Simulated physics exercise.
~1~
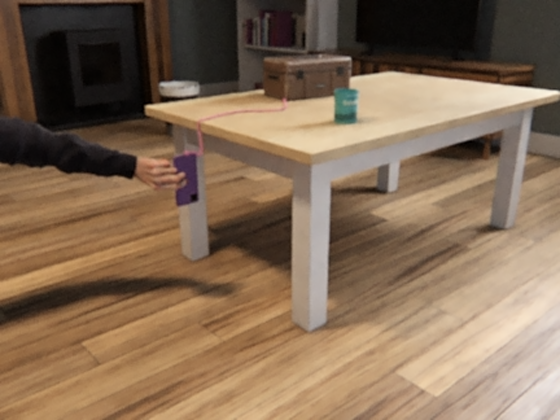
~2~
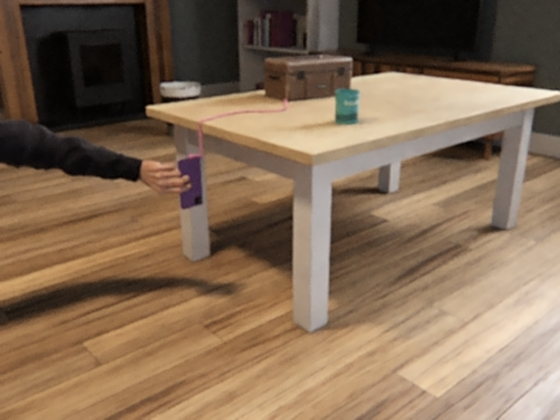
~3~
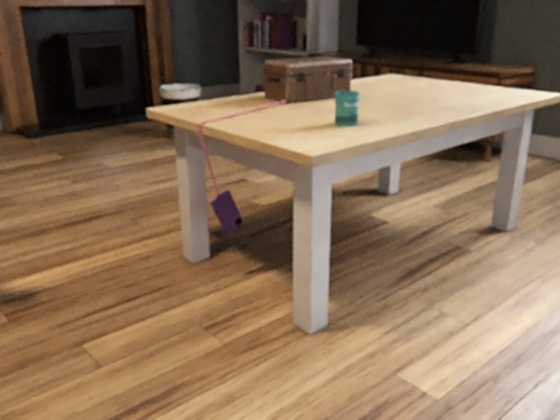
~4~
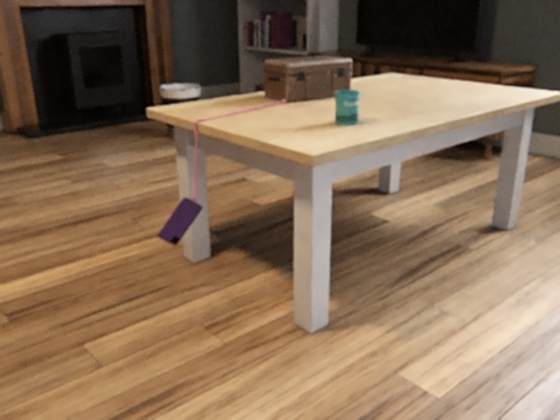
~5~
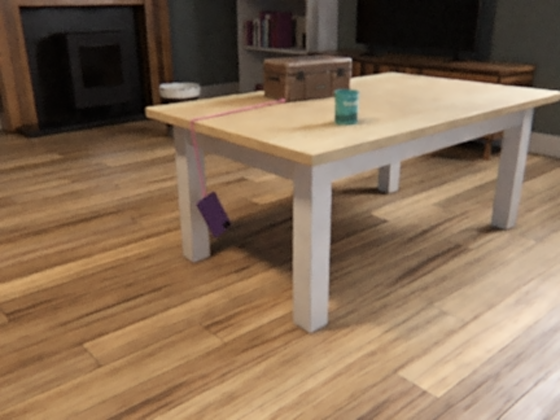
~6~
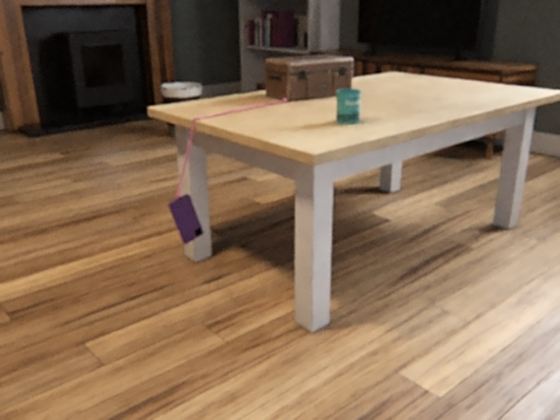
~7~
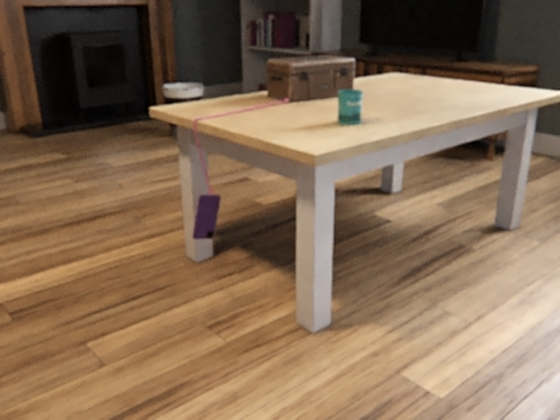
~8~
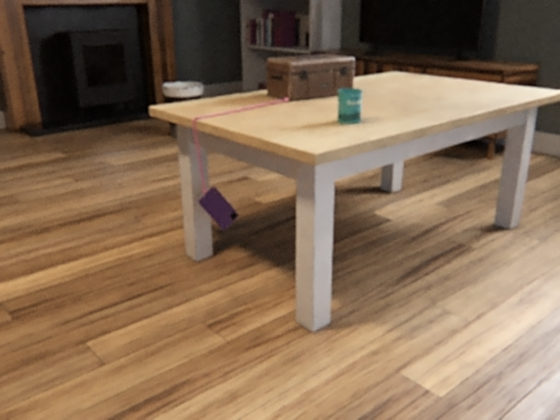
In a living room with a wooden floor and a dark fireplace at the back left, a slightly swaying camera looks across a pale wooden table with white legs. A brown toolbox sits near the table's far side and a turquoise cup stands close to it, while a pink string runs over the left end to a purple phone held by a hand reaching in from the left. The hand lets go and withdraws. The phone swings right, then left, and keeps swinging back and forth, twisting on its string. It finally hangs below the edge, toward the right, with the toolbox and cup unmoved.
